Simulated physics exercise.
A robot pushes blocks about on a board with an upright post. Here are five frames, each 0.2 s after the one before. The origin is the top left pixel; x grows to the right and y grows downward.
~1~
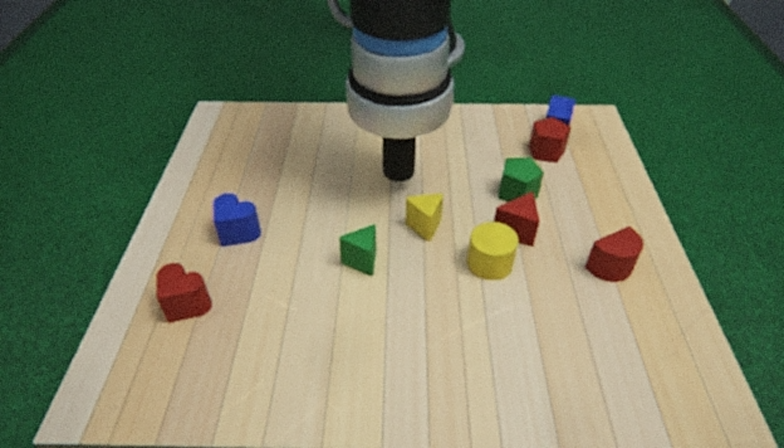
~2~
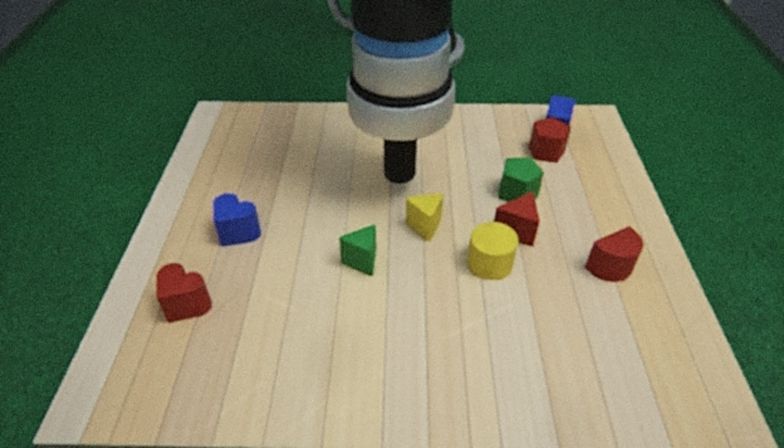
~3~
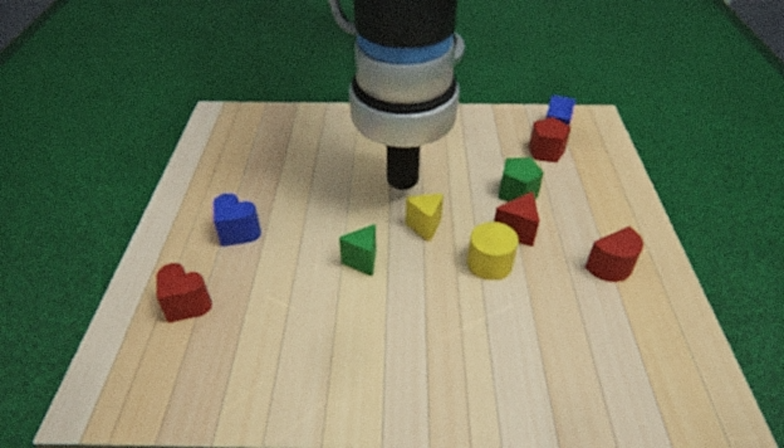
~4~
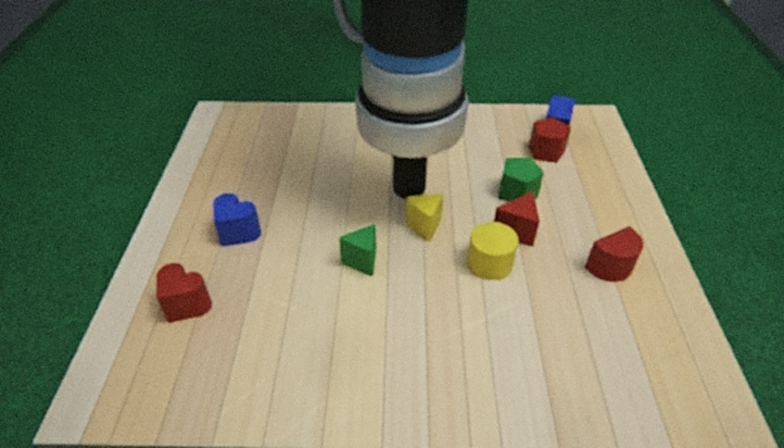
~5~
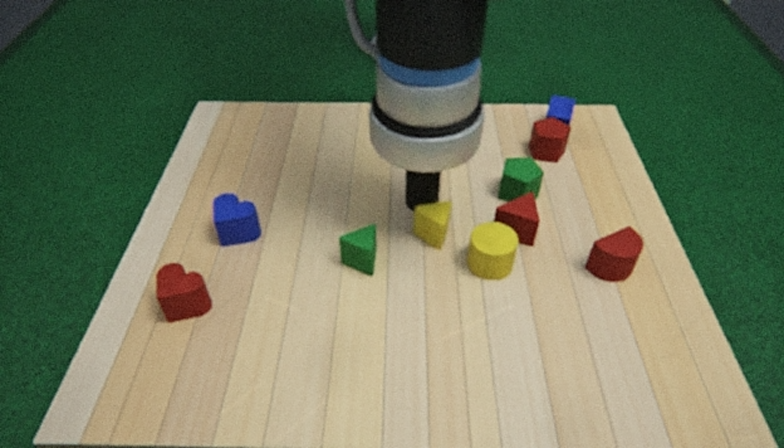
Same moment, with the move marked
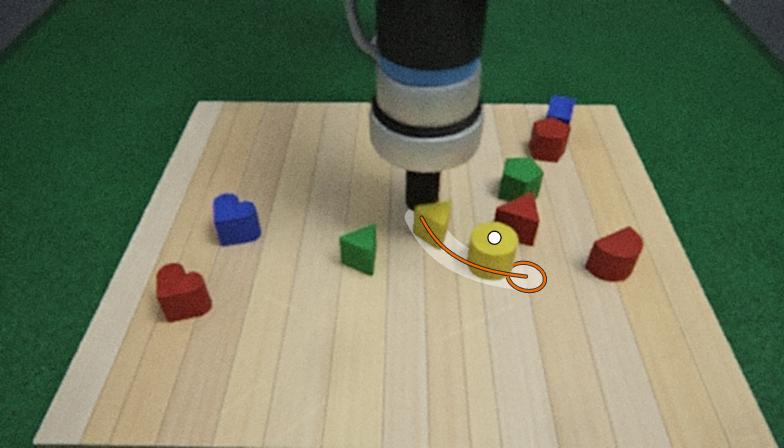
A robot arm moves slowly down and right, then nudges the yellow triangular block slightly.
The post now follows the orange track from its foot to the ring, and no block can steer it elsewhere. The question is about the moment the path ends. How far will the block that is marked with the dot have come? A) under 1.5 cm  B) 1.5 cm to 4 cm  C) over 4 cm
C.
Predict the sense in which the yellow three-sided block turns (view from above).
It is turned clockwise.
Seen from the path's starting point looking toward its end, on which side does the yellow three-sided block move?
The yellow three-sided block goes right.
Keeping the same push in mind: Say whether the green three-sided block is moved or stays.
Here the green three-sided block stays on its spot.
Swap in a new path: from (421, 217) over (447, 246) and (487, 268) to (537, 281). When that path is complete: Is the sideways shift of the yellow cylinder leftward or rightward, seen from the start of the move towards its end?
Heads left.
The drawn path runs from (421, 217) over (442, 246) and (479, 267) to (526, 277); the dot is on the yellow cylinder.
On the path given first. One third of the way, post at (443, 232); yellow three-sided block at (460, 240), turned 15° anticlockwise.
Two thirds of the way, post at (482, 253); yellow three-sided block at (486, 266); yellow cylinder at (528, 250).
At the end, post at (530, 262); green three-sided block not moved; yellow three-sided block at (495, 270), turned 40° clockwise; yellow cylinder at (578, 259); red three-sided block not moved.
